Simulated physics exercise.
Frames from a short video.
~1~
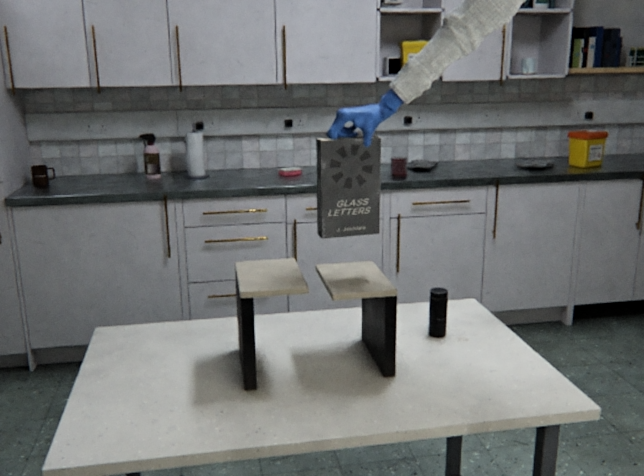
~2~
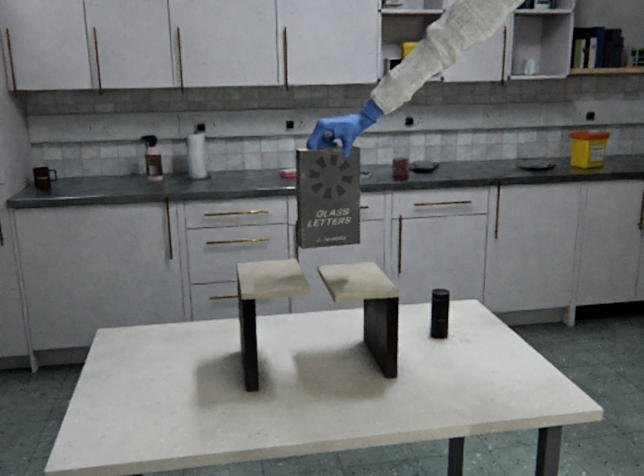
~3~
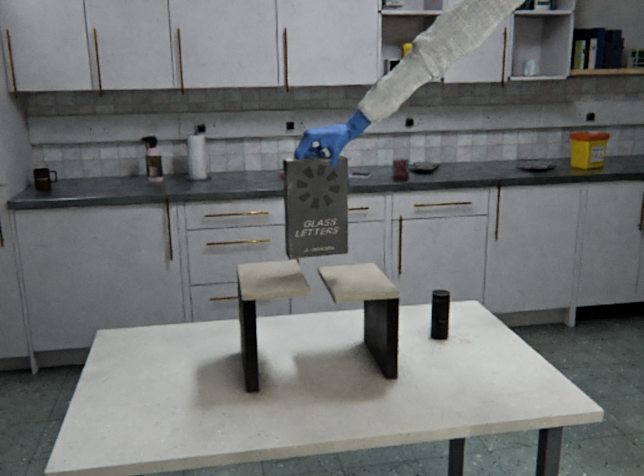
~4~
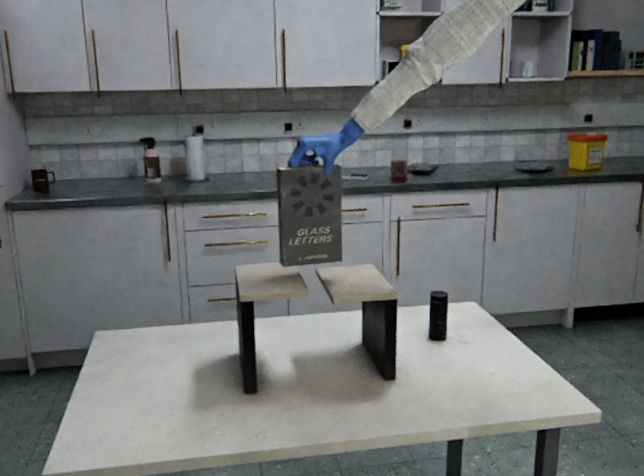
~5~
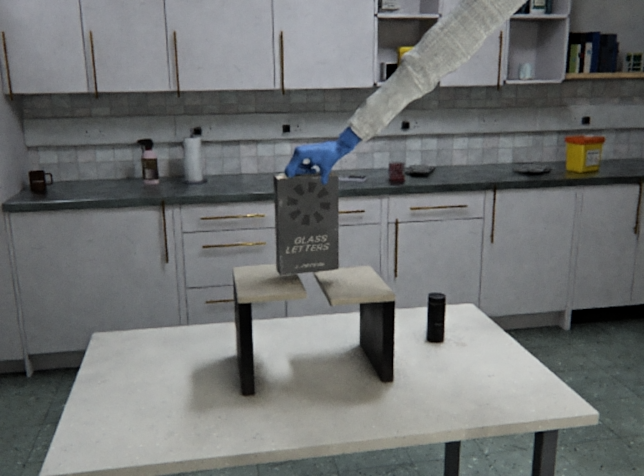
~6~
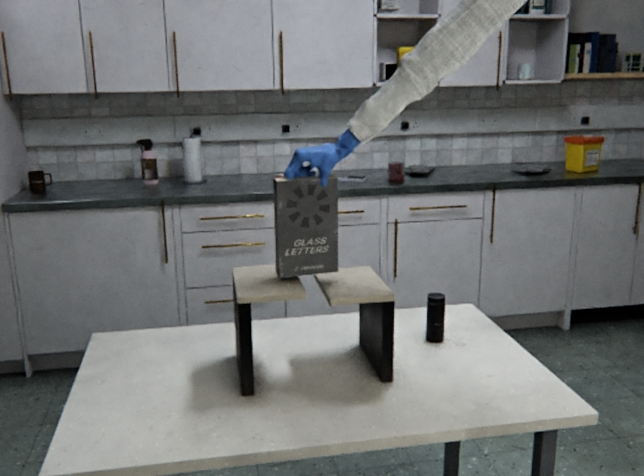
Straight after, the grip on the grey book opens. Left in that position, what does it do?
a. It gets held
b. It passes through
It gets held (a).
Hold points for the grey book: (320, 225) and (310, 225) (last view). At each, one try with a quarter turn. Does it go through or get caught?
So, first time round it does not get through, then next time it makes it through.
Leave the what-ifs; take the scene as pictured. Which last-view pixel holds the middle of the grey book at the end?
It finishes at around (317, 232).
Then, 0.50 s past the last view, grey book rocked 19° from its first pose near (323, 231).
Then, 1.10 s past the last view, grey book rocked 13° from its first pose near (317, 233).
Finally, left askew, grey book; black shaker still in place. Final places as the last picture's camera would see them, grey book near (317, 232). The book is caught.
